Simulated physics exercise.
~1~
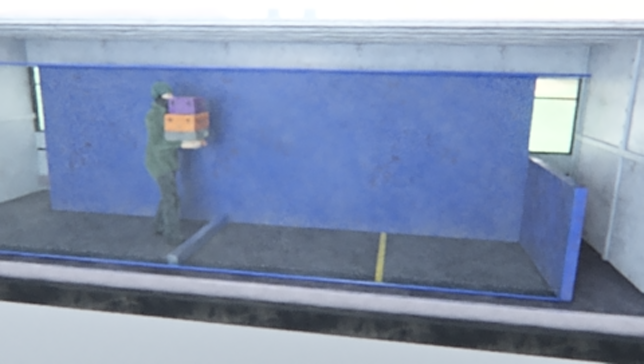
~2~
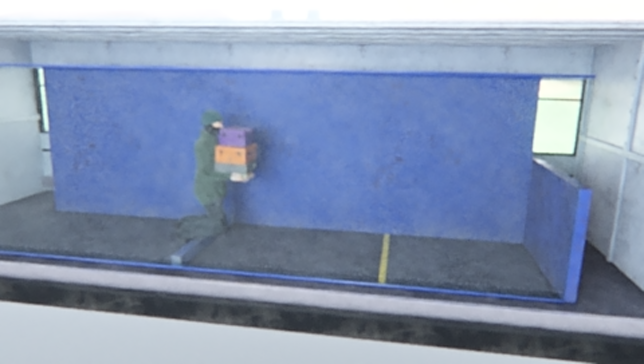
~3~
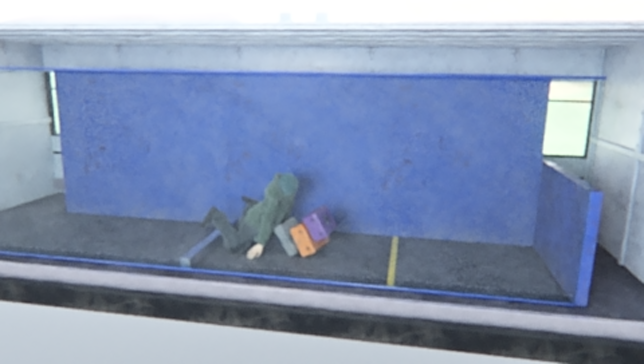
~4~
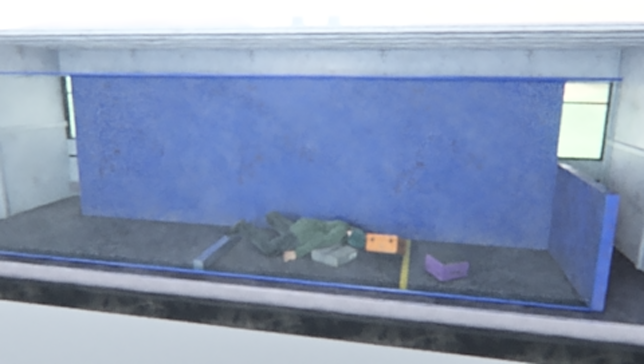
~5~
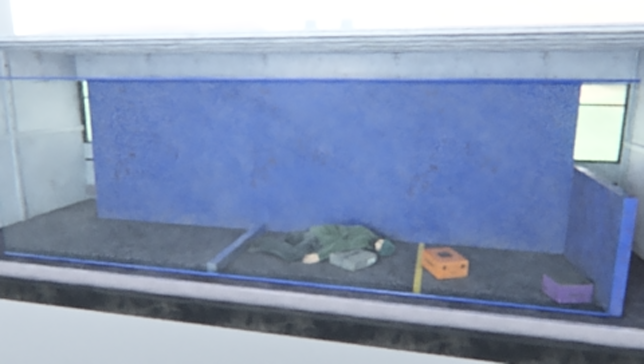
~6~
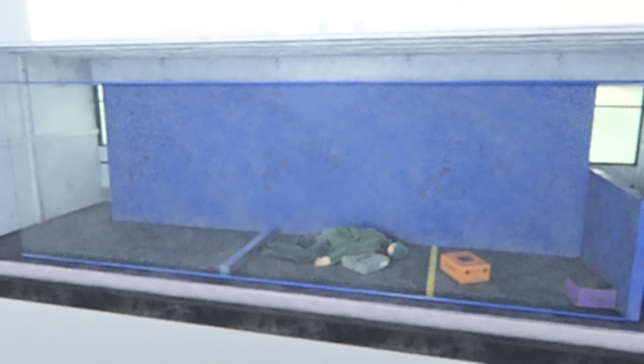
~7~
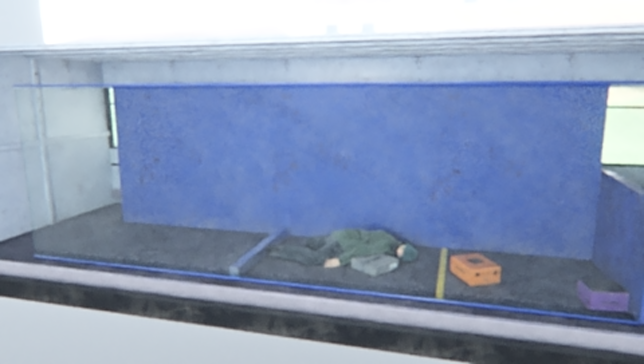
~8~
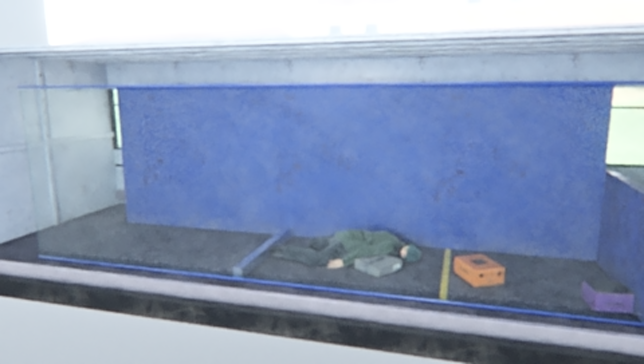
Blue-walled room, a person carrying stacked boxes tripping over a low rail and falling, orange and purple boxes crossing a yellow line.
